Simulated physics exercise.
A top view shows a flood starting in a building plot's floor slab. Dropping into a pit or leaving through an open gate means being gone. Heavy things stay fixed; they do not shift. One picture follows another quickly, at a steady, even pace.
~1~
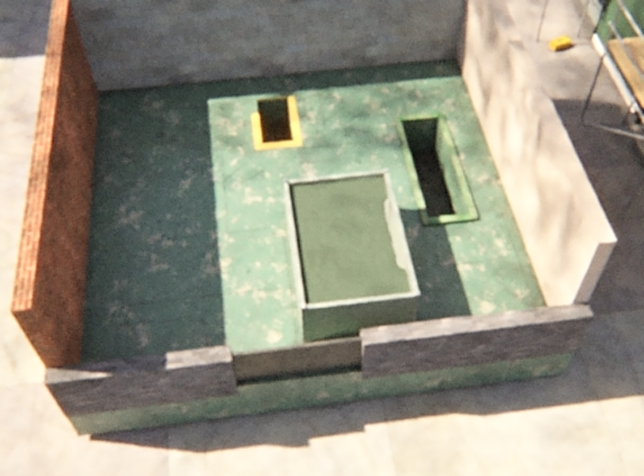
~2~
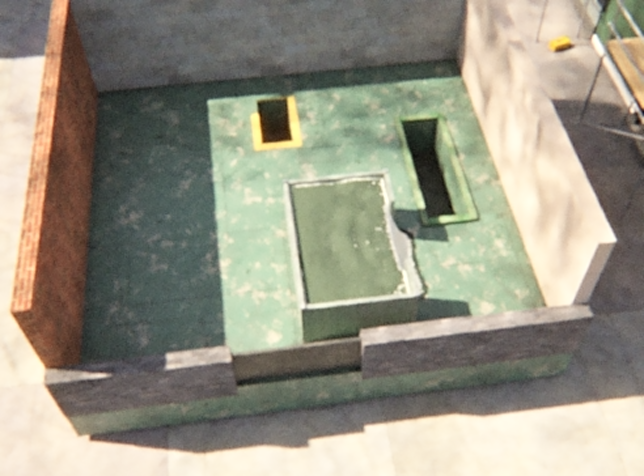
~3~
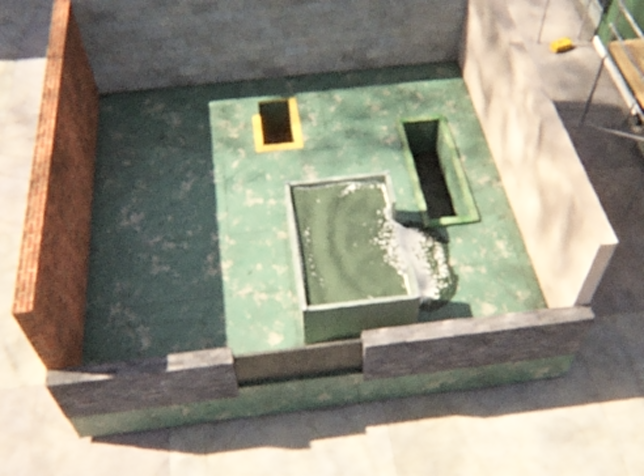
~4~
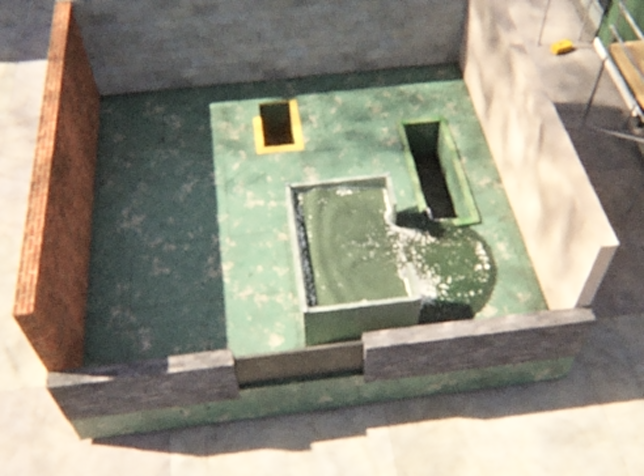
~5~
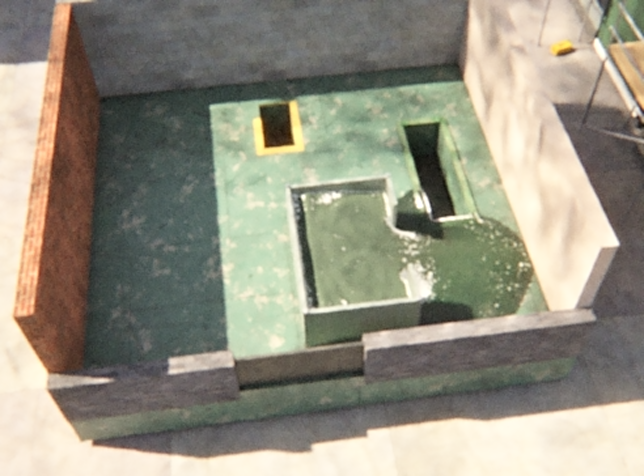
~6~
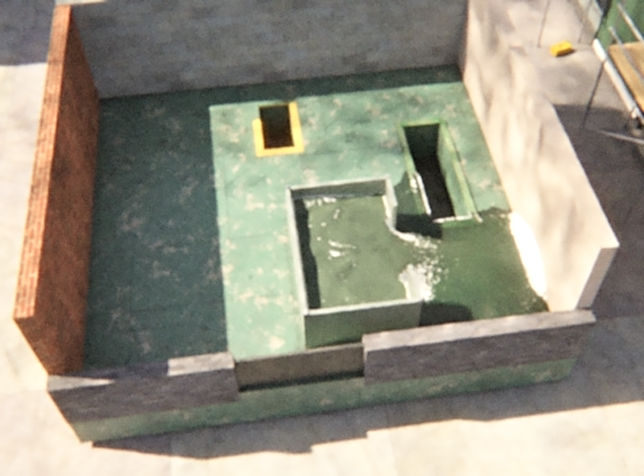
A walled plot with a green floor held an open tank of still water, then water burst out through a gap in its right side and spread across the floor to the right-hand wall.
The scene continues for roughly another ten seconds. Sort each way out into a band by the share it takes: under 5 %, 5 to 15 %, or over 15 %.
Shares: The gate takes under 5 %; the green pit takes over 15 %; the yellow pit takes 5 to 15 %.
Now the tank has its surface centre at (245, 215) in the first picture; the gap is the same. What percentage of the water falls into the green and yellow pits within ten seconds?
Per cent: Green 35, yellow 4.
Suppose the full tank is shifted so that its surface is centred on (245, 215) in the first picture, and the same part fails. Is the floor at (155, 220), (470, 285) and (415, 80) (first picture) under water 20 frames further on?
Going through the three spots, I'd say high and dry, swamped, swamped.
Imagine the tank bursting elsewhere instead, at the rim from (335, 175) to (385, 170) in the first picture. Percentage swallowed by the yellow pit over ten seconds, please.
The yellow pit gets 20 per cent.
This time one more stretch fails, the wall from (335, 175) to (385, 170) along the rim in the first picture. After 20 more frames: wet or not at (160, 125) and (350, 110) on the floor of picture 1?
As listed: Under water, under water.
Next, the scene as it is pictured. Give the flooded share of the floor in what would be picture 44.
Near 65 in a hundred.
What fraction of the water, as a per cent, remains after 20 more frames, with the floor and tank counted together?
That works out to about 88 percent.
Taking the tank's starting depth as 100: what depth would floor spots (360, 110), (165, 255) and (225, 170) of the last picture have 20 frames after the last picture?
Respectively 2, 0 and 0 per cent.
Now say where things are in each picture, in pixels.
In the first frame, the open tank at (347, 238) is whole and still.
In the second frame, water pours out at (396, 255) and has run to a hidden place.
In the third frame, water pours out at (397, 257) and has run to (452, 288).
In the fourth frame, water pours out at (398, 259) and has run to (490, 263).
In the fifth frame, the front is at (531, 259), out from the gap at (398, 260).
In the sixth frame, the front is at (548, 307), out from the gap at (398, 261).
A moment on, water covers 20 % of the floor; the gate 0 %, the green pit 3 %, the yellow pit 0 %.
Next, water covers 25 % of the floor; the gate 0 %, the green pit 6 %, the yellow pit 0 %.
Then, water covers 35 % of the floor; the gate 0 %, the green pit 11 %, the yellow pit 0 %.
Later, water covers 65 % of the floor; the gate 0 %, the green pit 19 %, the yellow pit 2 %.
In the end, water covers 95 % of the floor; the gate 0 %, the green pit 23 %, the yellow pit 8 %.
